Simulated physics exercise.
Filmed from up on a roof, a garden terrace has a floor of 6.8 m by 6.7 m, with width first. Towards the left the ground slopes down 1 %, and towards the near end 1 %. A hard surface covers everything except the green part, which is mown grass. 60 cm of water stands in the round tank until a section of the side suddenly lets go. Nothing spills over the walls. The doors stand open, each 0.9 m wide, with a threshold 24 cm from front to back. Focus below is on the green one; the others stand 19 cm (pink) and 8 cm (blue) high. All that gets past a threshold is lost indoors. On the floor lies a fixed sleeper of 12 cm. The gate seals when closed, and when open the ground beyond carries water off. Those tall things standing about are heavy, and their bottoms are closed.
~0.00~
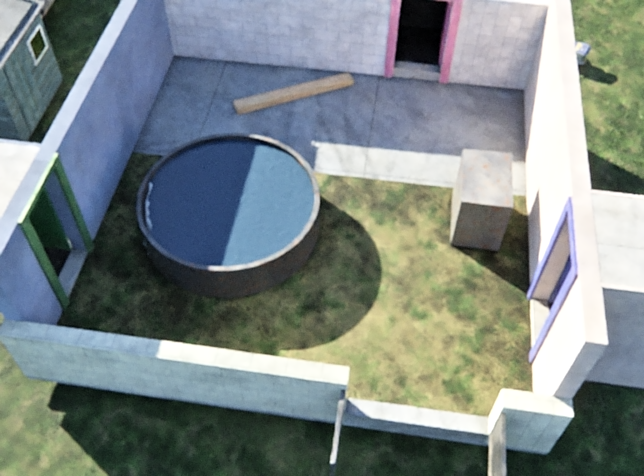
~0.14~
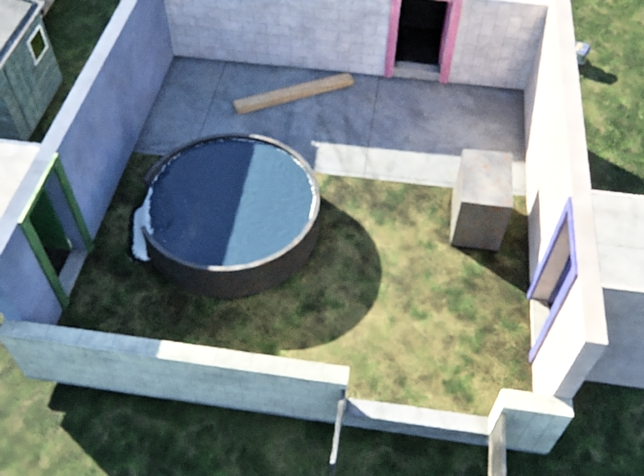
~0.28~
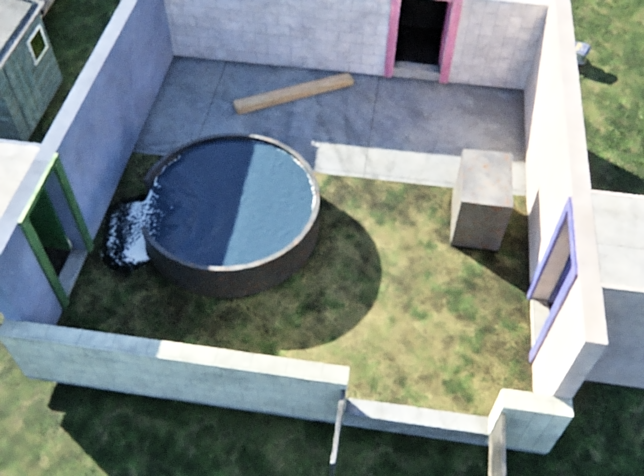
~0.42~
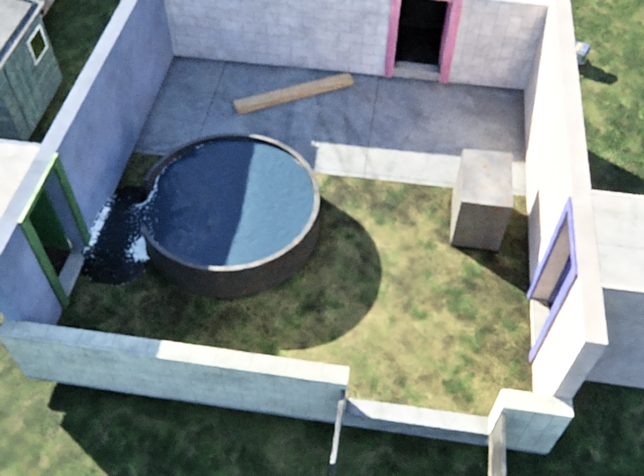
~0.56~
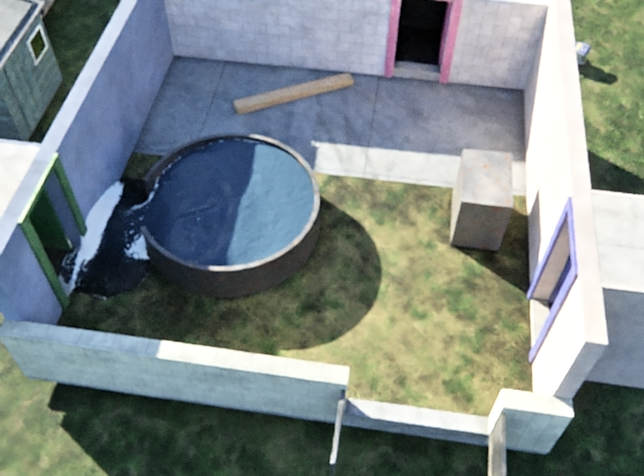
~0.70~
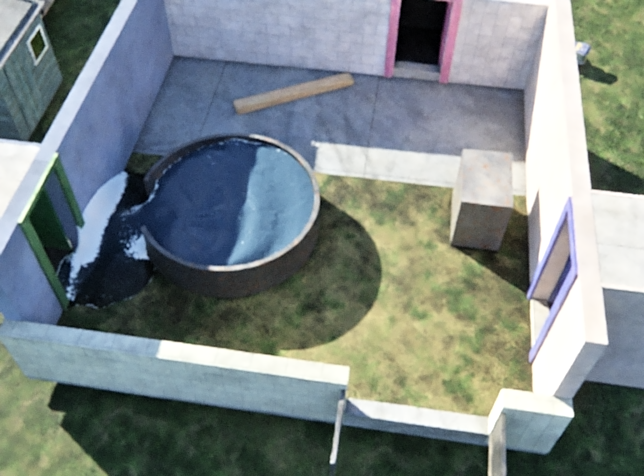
Water in the round tank sits still, then spills over the left side of the rim onto the grass. It spreads leftward in a dark, foamy patch toward the wall, reaching the open green doorway, while the surface inside the tank turns rippled and the plank and pale block stay put.
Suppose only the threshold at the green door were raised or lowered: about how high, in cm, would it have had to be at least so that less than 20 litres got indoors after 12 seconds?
It would have had to be about 28 cm high.
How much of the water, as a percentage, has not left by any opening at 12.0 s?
Roughly 82 in a hundred.
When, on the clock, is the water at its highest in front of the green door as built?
Approximately 1.6 s.
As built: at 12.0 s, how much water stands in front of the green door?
Some 11.5 cm.
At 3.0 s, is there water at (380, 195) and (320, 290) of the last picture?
Taking them as asked: Spared, then spared.
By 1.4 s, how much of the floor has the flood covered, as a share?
About 10 per cent.
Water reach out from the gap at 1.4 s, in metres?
Near 2.4 m, more or less.
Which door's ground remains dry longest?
It's the blue door, I'd say.
After 1.4 s water covers 10 % of the floor, deepest (50 cm) near (101, 226); 24 cm at the green door, 52 litres in over its 8 cm threshold.
After 3.0 s water covers 35 % of the floor, deepest (34 cm) near (50, 343); 20 cm at the green door, 187 litres in over its 8 cm threshold.
After 12.0 s water covers 85 % of the floor, deepest (14 cm) near (45, 354); 11 cm at the green door, 384 litres in over its 8 cm threshold.
At the green door as built, the water arrived by 0.6 s and peaked near 25 cm at 1.6 s.
With a threshold of 25.5 cm, 33 litres would have come in within the 12 s; with 34.5 cm, 4 litres. So under 20 litres takes about 28 cm.
